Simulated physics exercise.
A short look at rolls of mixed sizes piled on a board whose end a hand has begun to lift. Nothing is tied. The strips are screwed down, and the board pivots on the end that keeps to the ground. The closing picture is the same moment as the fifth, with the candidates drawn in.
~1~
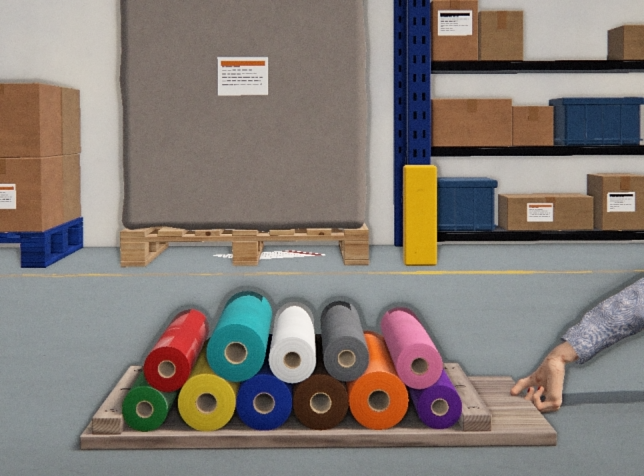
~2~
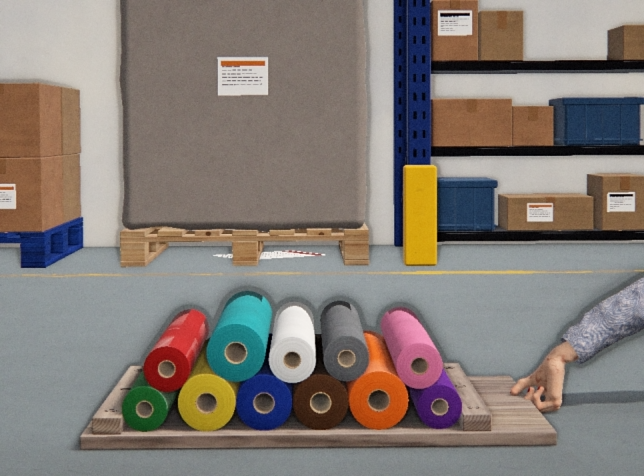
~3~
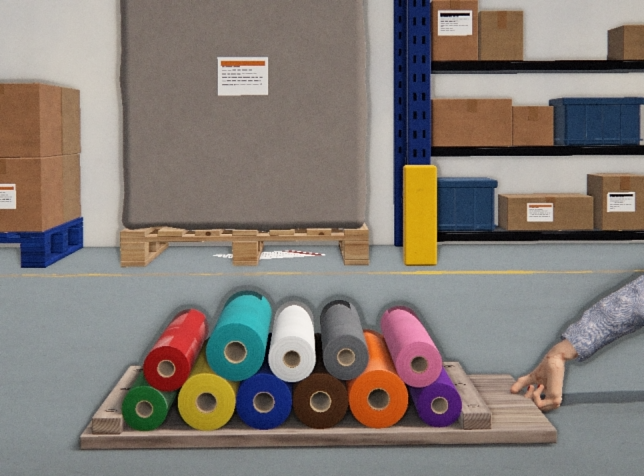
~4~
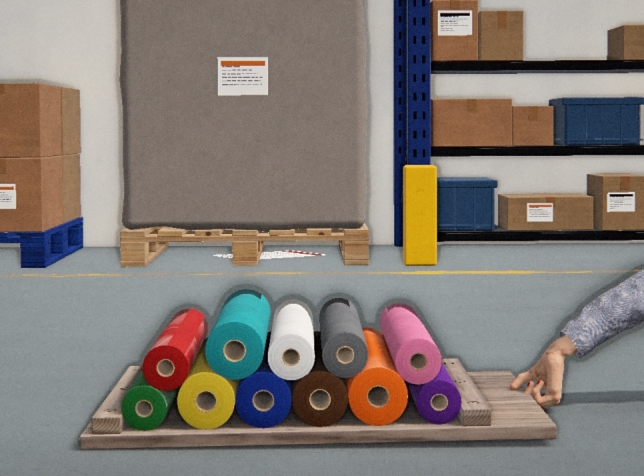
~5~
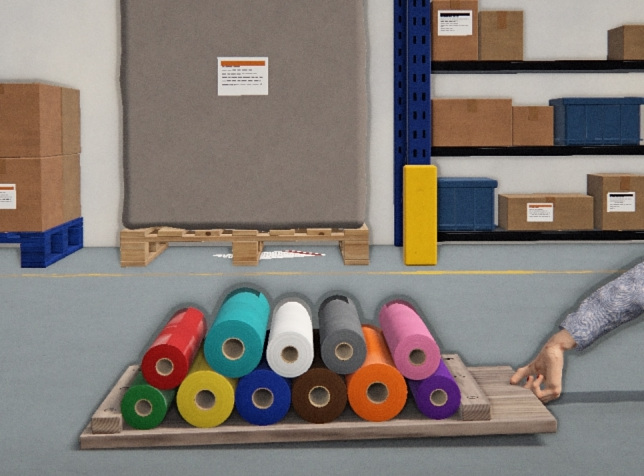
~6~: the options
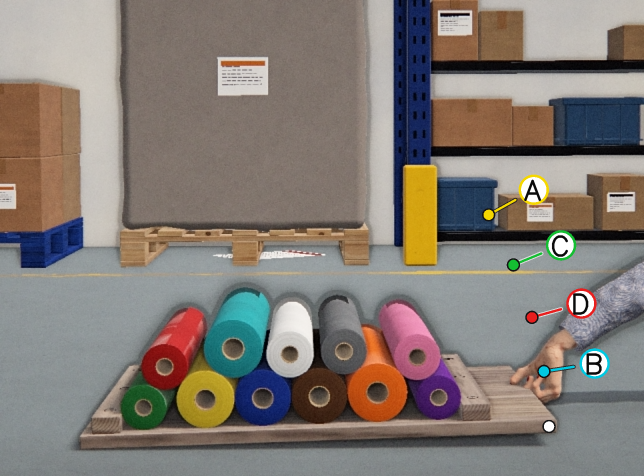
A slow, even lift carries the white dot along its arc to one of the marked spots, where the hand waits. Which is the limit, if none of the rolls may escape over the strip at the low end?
At most to D.
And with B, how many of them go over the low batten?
The count is none.
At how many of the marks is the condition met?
The number is two.
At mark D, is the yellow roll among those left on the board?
Yes.
On the marked copy, A at (489, 215); B at (544, 371); C at (513, 265); D at (532, 318); the white dot at (549, 427).
With D. Early on, board at 12°.
Further on, board at 15°.
At the end, board at 15°, none over the low batten.
As for the rest, A one over the low batten (red); B none over the low batten; C one over the low batten (red).
